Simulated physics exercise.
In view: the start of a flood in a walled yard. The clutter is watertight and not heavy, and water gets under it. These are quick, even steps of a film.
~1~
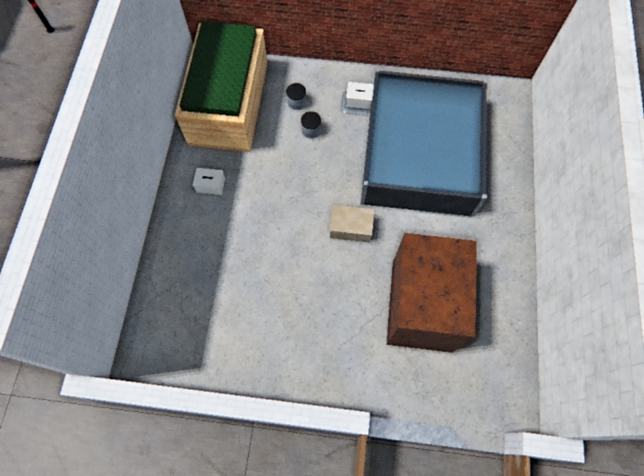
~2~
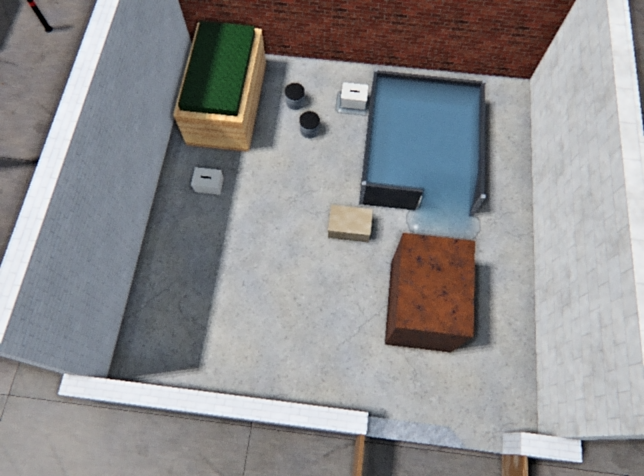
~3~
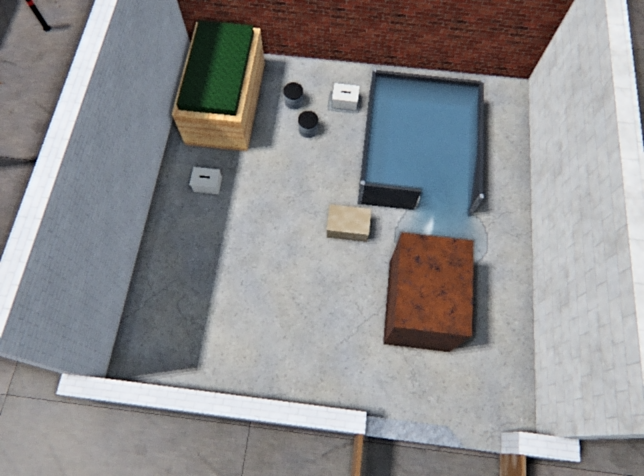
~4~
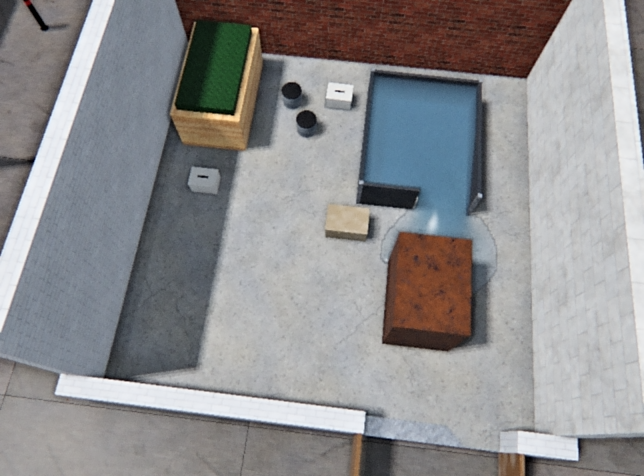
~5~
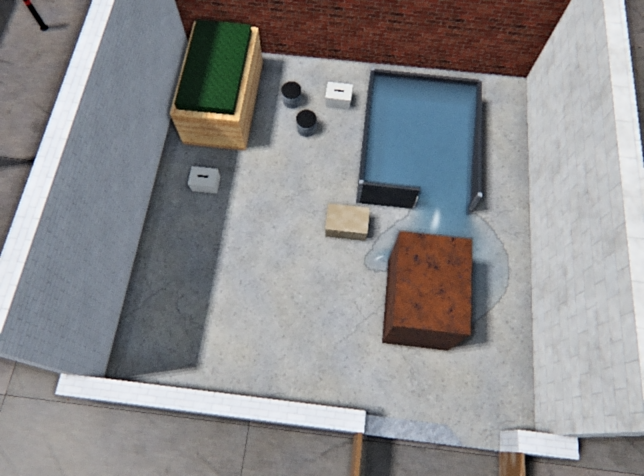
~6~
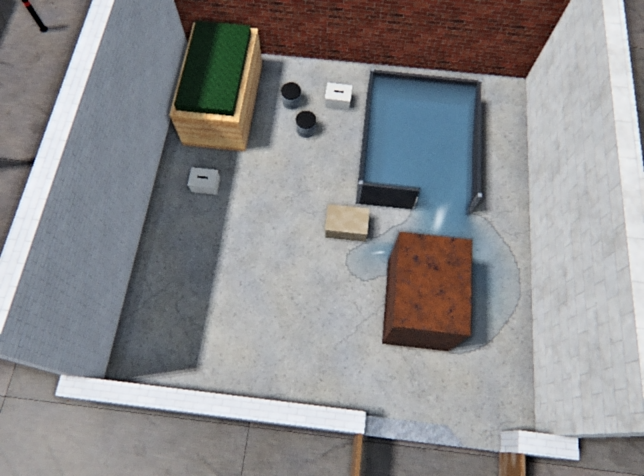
Water pouring through a gap in a blue tank's front wall, spreading around a rusty brown block in a walled yard.
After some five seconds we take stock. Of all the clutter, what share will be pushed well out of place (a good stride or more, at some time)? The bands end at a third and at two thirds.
It is not even a third.
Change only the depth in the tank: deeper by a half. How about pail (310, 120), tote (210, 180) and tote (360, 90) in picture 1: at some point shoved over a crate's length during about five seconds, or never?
In turn: No, shifted that much, never so far.
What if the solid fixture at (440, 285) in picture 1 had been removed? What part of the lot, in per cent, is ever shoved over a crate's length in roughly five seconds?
Close to 0 %.
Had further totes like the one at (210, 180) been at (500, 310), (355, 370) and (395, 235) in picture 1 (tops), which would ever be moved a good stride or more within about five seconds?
As listed: Shifted that much, less than that, shifted that much.
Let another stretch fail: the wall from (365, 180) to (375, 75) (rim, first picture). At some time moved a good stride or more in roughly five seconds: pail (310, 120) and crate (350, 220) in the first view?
One after the other: Pushed that far, never so far.
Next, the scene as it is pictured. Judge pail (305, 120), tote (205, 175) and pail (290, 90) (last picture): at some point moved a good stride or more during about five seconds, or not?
In that order: Less than that, less than that, under that.
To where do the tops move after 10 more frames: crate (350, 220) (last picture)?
Close to (303, 203).
A moment on, 0 of 5 are well off their spots; 0 afloat.
Next, 1 of 5 are well off their spots; 0 afloat.
Later, 1 of 5 are well off their spots; 0 afloat.
In the end, 1 of 5 are well off their spots, and 1 have been at some point; 0 afloat.
